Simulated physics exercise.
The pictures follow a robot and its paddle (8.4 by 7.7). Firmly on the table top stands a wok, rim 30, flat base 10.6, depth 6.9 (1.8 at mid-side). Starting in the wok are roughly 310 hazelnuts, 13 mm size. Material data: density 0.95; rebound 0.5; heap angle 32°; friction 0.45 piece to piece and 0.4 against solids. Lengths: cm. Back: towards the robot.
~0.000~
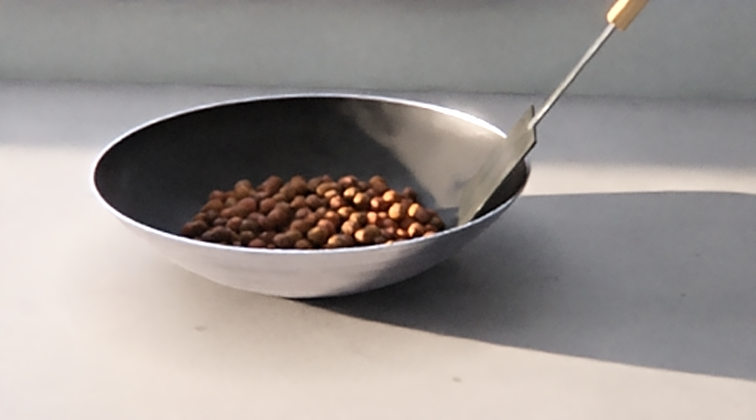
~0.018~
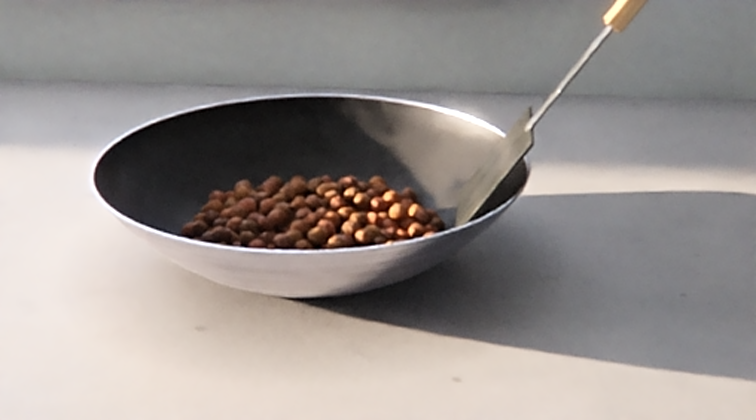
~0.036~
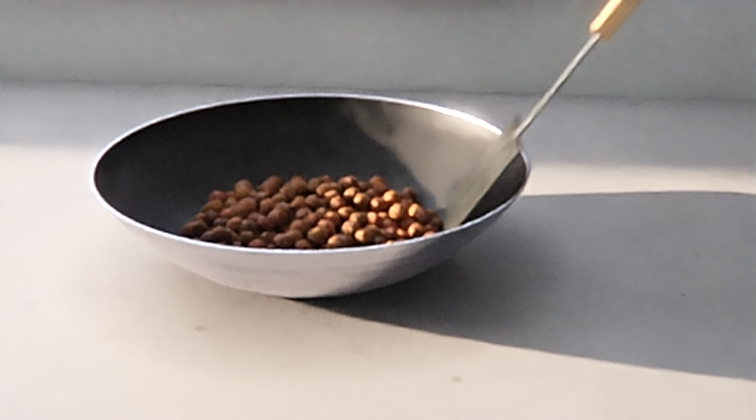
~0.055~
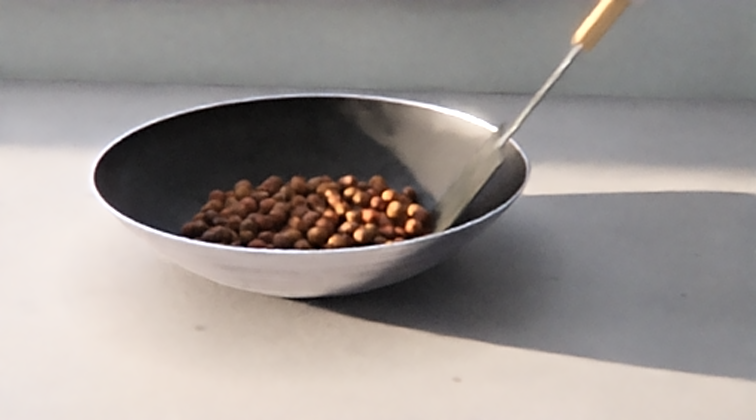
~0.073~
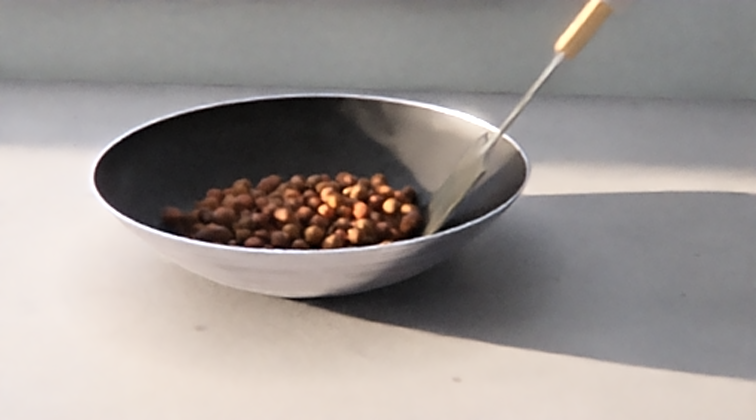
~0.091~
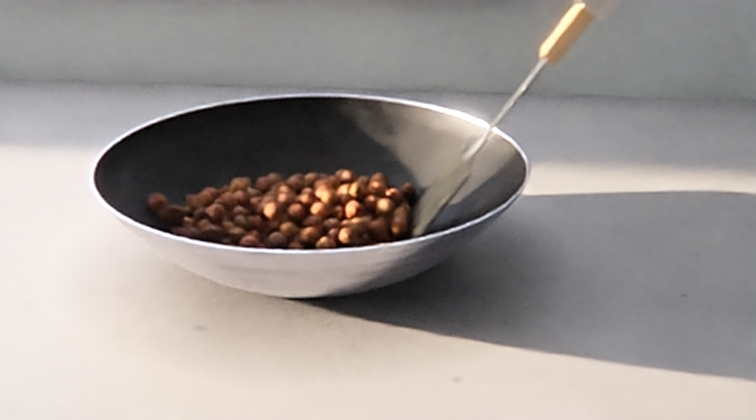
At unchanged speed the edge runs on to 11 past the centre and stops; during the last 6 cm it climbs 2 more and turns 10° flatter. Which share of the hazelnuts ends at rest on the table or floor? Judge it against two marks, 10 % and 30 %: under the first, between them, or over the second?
Between them, so from 10 to 30 %.
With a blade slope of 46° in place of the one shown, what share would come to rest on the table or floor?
That would leave close to 20 per cent on the table or floor.
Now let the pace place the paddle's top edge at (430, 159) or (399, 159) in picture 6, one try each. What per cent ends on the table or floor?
Near 35 per cent in the first try and near 45 per cent in the second.
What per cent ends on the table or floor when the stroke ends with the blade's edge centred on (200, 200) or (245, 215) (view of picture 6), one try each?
The two tries give near 0 and near 0 in a hundred.
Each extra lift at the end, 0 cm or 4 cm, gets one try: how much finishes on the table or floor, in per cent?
15 and 20 %.
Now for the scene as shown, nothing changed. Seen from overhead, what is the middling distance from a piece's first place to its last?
I'd guess close to 5 centimetres.
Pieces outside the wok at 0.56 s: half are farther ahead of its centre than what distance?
Roughly 20 centimetres ahead.
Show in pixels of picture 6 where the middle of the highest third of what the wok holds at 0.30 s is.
It is centred at roughly (186, 180).
By 0.20 s, sloping 55°, highest piece 6 above the table; 312 in the wok.
By 0.30 s, sloping 52°, highest piece 7 above the table; 312 in the wok.
By 0.56 s, sloping 45°, highest piece 8 above the table; 246 in the wok, 56 on the table or floor, 10 on the blade or in flight.
By 1.61 s, sloping 45°, highest piece 7 above the table; 246 in the wok, 66 on the table or floor.
Final count, 246 in the wok, 66 on the table or floor. That is 21 % on the table or floor.
